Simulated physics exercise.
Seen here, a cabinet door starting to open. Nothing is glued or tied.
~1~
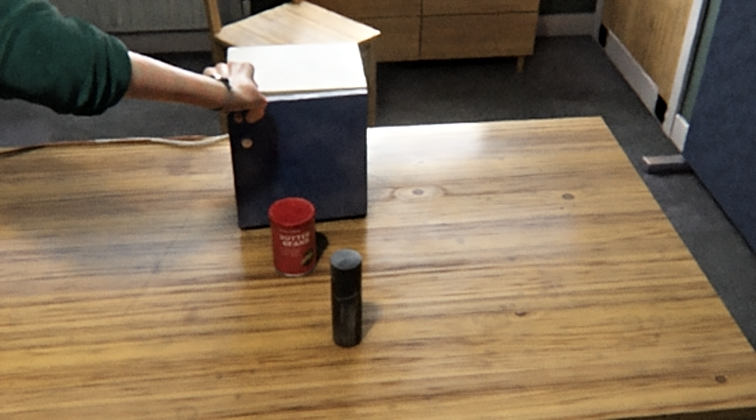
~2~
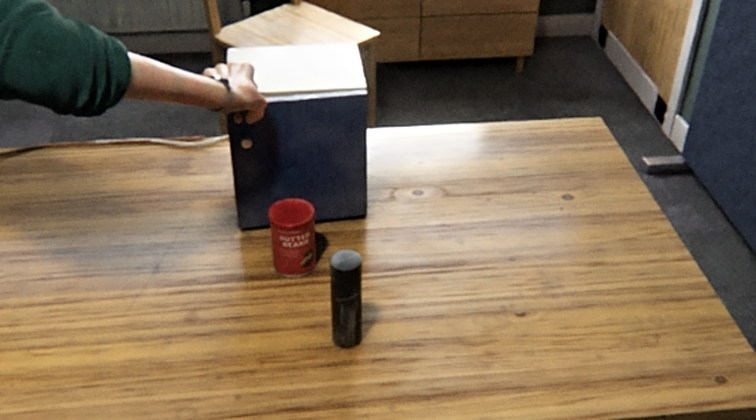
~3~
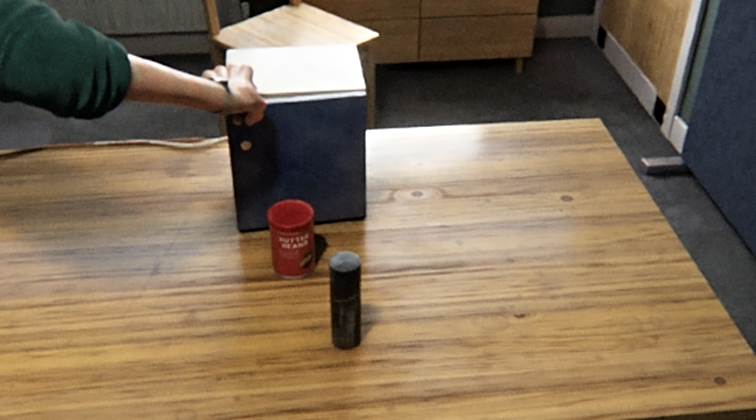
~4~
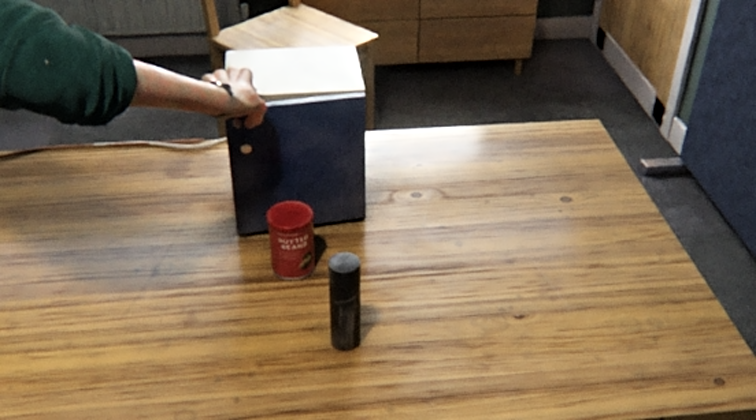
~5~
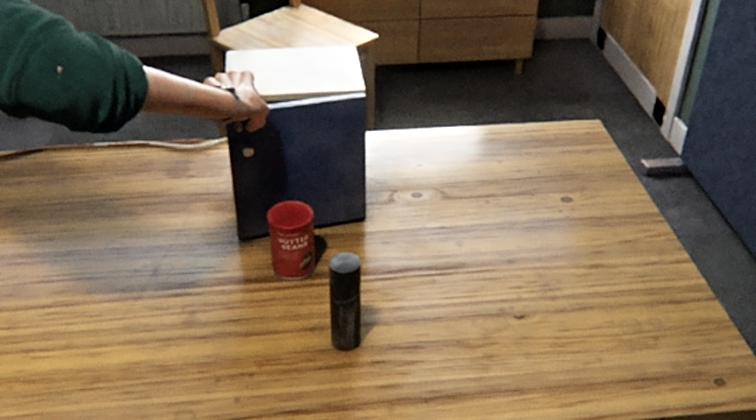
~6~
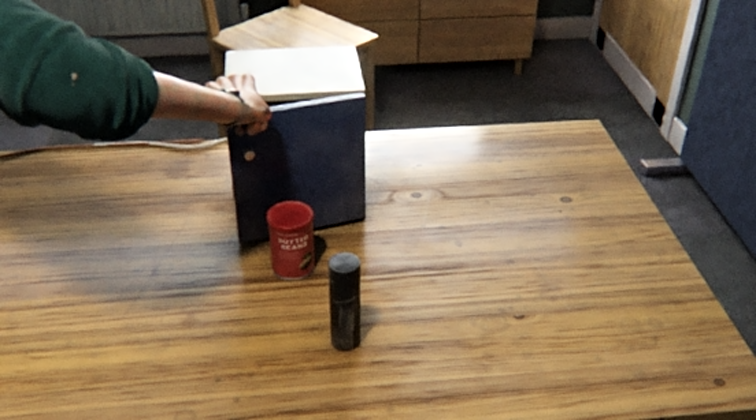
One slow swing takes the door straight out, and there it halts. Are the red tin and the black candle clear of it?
The red tin gets shoved and the black candle stays untouched.
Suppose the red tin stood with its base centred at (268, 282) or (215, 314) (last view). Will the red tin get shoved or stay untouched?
In that order, it is pushed along; escapes contact.
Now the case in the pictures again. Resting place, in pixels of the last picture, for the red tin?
At about (405, 275).
Then, 0.78 s later than the last frame, door 43° open; red tin shifted about its own width near (310, 256); black candle at rest near (345, 303).
Then, 1.32 s later than the last frame, door 64° open; red tin shifted about its own width near (346, 270); black candle at rest near (345, 303).
Then, 1.76 s later than the last frame, door 81° open; red tin shifted well along near (384, 275); black candle at rest near (345, 303).
When it is over, the red tin is pushed along, near (404, 275); the black candle remains where it is, near (345, 303).
